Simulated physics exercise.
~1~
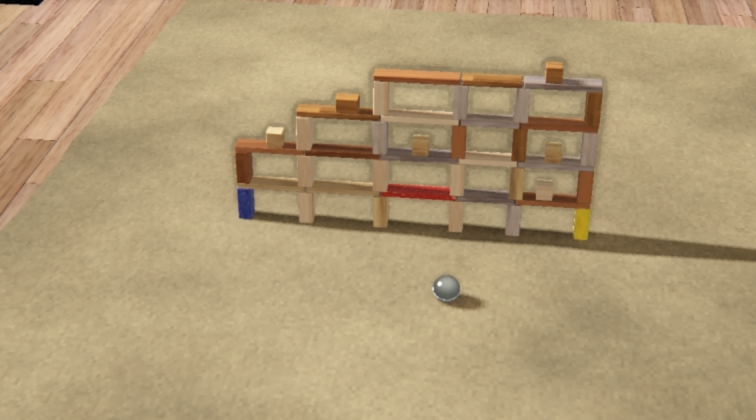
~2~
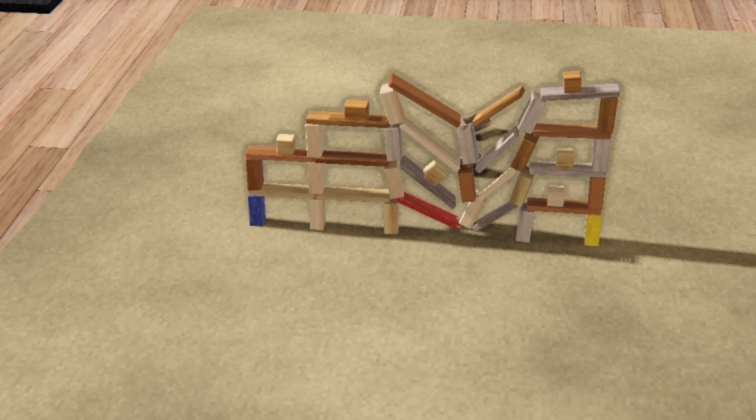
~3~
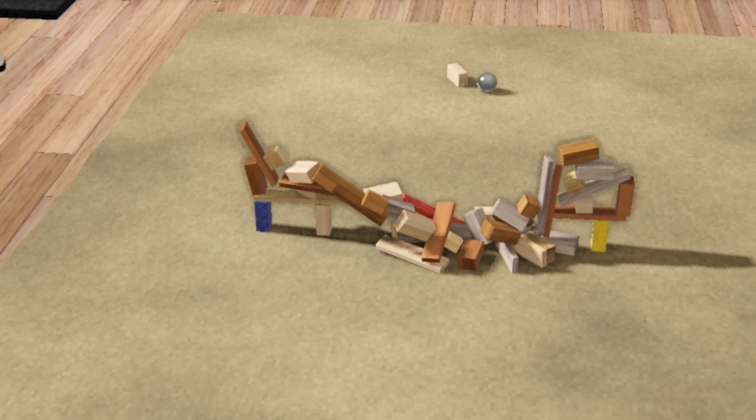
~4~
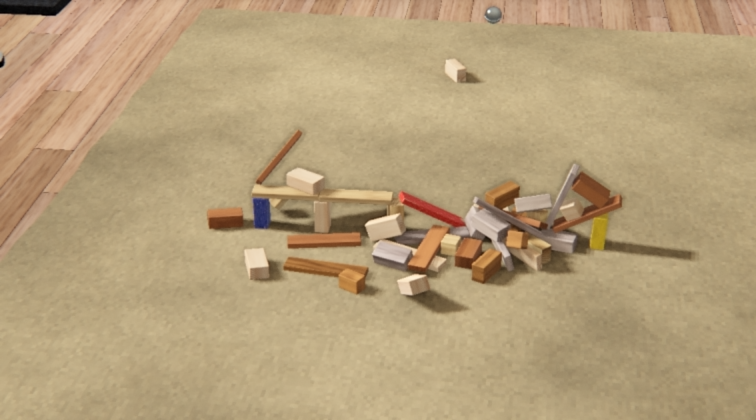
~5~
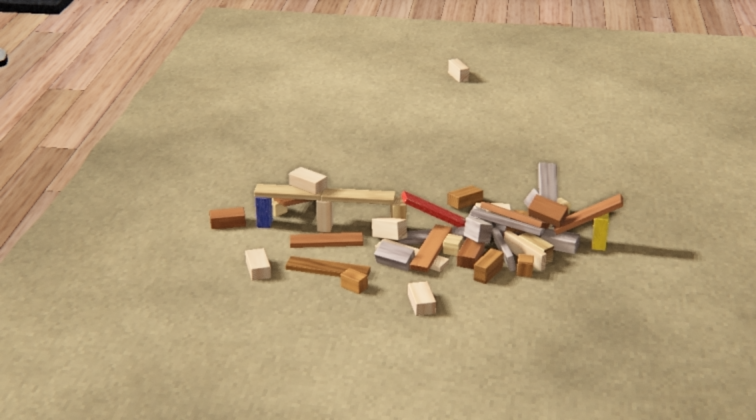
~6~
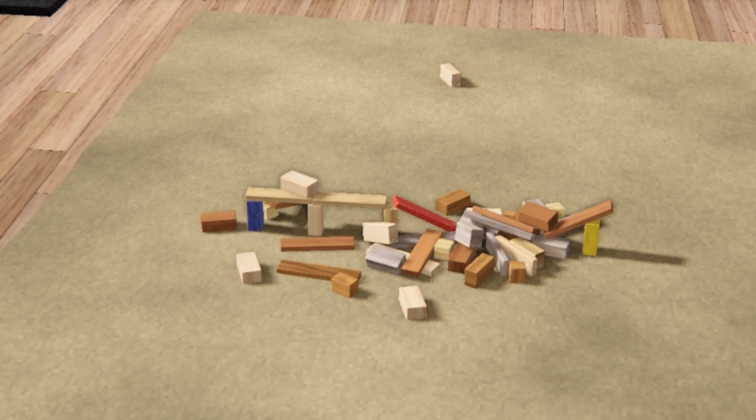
On a tan mat, a steel ball knocks through a block building, which collapses between standing blue and yellow posts.
